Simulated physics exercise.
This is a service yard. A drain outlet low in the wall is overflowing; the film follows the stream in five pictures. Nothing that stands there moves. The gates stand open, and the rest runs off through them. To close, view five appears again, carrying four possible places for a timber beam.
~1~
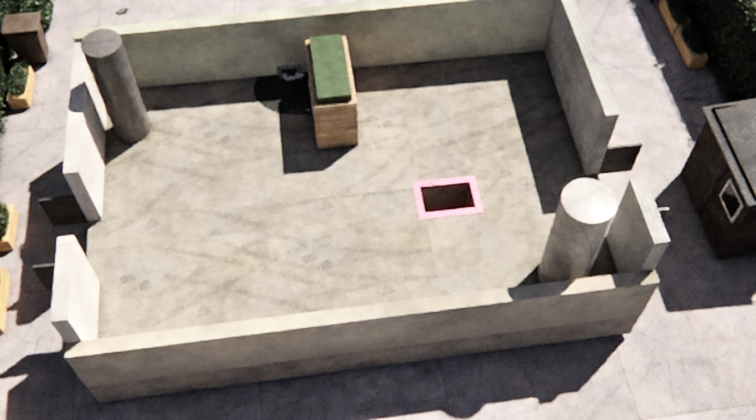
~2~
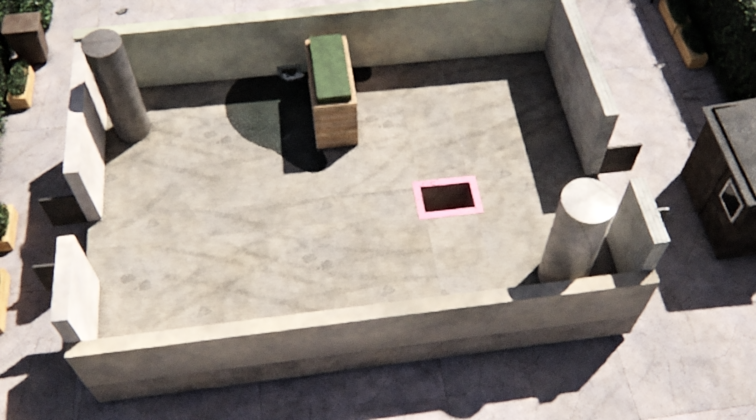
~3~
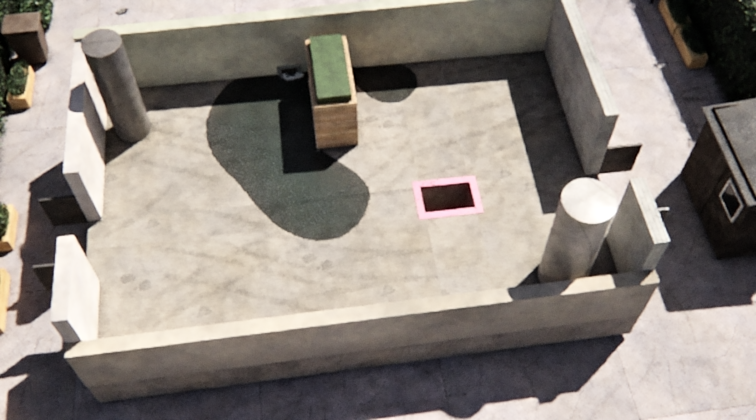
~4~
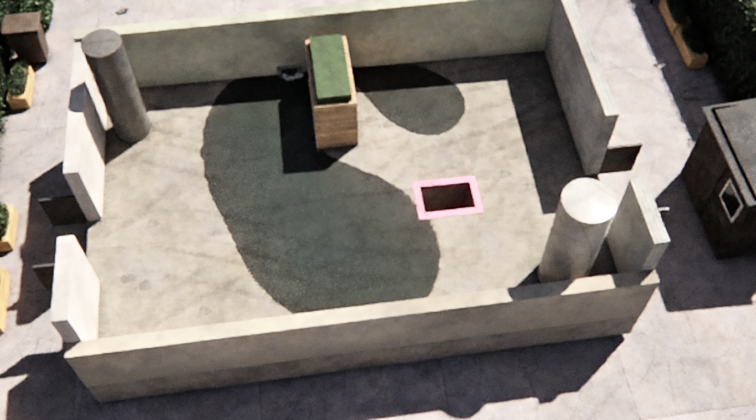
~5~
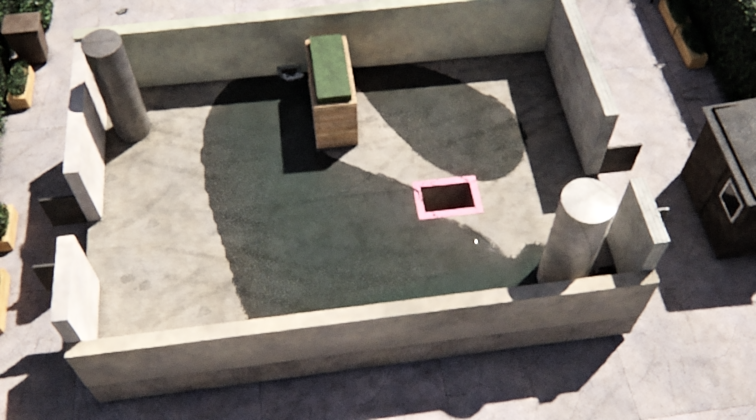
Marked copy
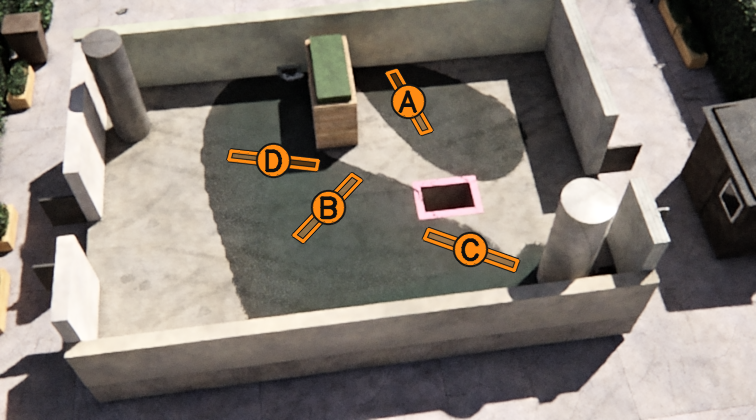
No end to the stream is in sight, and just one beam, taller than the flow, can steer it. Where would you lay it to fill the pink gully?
I would pick spot D.
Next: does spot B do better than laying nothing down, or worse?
It is better.
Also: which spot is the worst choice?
C.
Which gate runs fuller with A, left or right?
The right one.
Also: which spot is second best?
Spot B.
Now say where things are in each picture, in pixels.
In the first frame, outfall at (289, 70); pink gully at (448, 197); open gate at (595, 205); open gate at (101, 250); front seen at (292, 107), 2 % of the ground wet; pink gully still dry.
In the second frame, front seen at (314, 162), 7 % of the ground wet; pink gully still dry.
In the third frame, front seen at (347, 227), 16 % of the ground wet; pink gully still dry.
In the fourth frame, front seen at (428, 281), 32 % of the ground wet; pink gully still dry.
In the fifth frame, front seen at (510, 274), 43 % of the ground wet; pink gully still dry.
On the marked copy, A from (391, 71) to (426, 131); B from (298, 238) to (356, 177); C from (426, 234) to (515, 265); D from (230, 155) to (317, 165).
With A, about 7 % of the stream goes into the pink gully, about 91 % out by the gates.
With B, about 14 % of the stream goes into the pink gully, about 83 % out by the gates.
With C, about 3 % of the stream goes into the pink gully, about 92 % out by the gates.
With D, about 25 % of the stream goes into the pink gully, about 71 % out by the gates.
